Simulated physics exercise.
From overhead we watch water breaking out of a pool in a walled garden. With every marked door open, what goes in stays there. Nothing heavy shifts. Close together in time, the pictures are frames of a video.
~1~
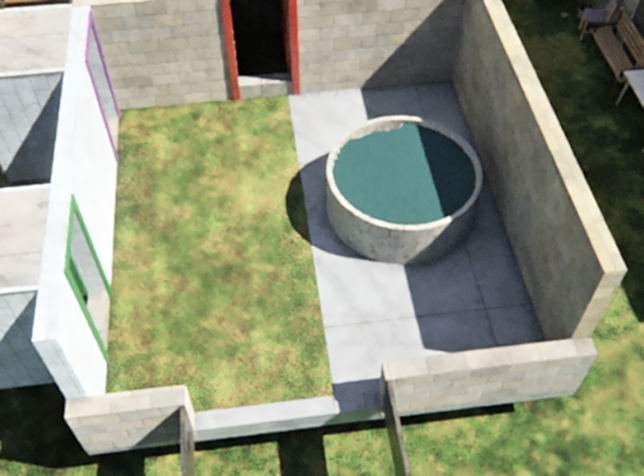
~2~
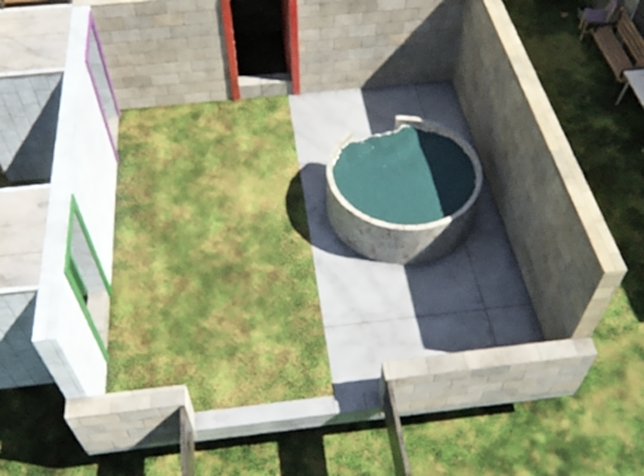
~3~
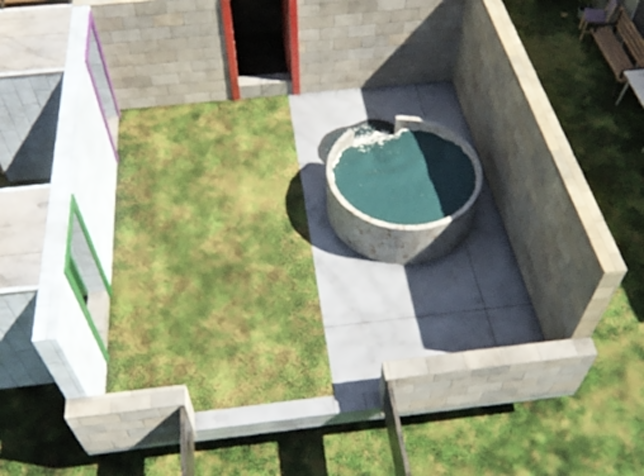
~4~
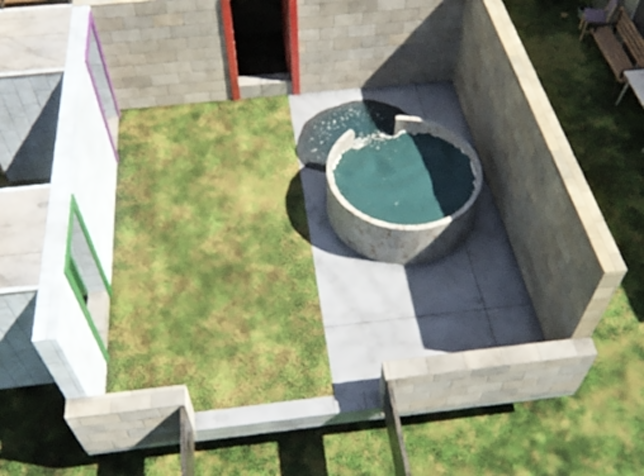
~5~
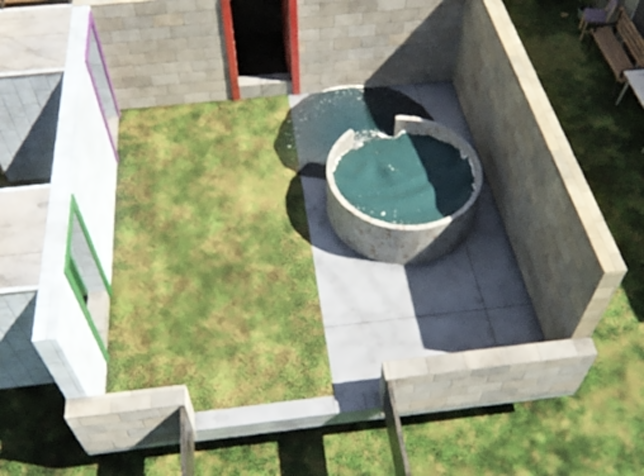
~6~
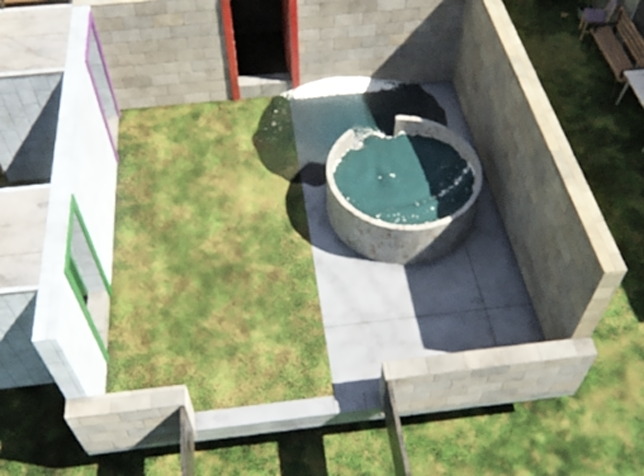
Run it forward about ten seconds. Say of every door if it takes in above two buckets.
At the end, the purple door will be overrun. The red door will keep it to two buckets. The green door will keep it to two buckets.
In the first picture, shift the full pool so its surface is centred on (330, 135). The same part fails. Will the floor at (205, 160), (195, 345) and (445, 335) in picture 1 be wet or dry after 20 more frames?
Soaked, bone-dry, bone-dry.
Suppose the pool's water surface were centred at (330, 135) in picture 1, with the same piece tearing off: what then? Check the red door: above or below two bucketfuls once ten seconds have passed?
The red door exceeds the limit.
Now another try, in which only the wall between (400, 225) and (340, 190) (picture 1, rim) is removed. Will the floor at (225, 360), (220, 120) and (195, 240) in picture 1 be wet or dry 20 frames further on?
First soaked through, second kept bare, third soaked through.
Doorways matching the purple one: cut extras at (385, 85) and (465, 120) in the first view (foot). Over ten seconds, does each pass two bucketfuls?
In turn: Goes over, lets less in.
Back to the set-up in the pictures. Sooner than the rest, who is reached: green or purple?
From the pictures, my answer is the purple-painted one.
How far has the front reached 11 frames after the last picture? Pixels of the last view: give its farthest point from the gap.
The front's farthest point is close to (120, 112).
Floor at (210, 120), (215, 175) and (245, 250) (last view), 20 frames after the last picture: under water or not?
First spot inundated, second inundated, third not wet.
A moment on, water covers 20 % of the floor; the purple door not reached, the red door wet at the sill, nothing in, the green door not reached.
Next, water covers 30 % of the floor; the purple door wet at the sill, nothing in, the red door wet at the sill, nothing in, the green door not reached.
Then, water covers 45 % of the floor; the purple door over two buckets in, the red door wet at the sill, nothing in, the green door not reached.
Later, water covers 75 % of the floor; the purple door far over two buckets in, the red door wet at the sill, nothing in, the green door wet at the sill, nothing in.
In the end, water covers 100 % of the floor; the purple door far over two buckets in, the red door wet at the sill, nothing in, the green door wet at the sill, nothing in.
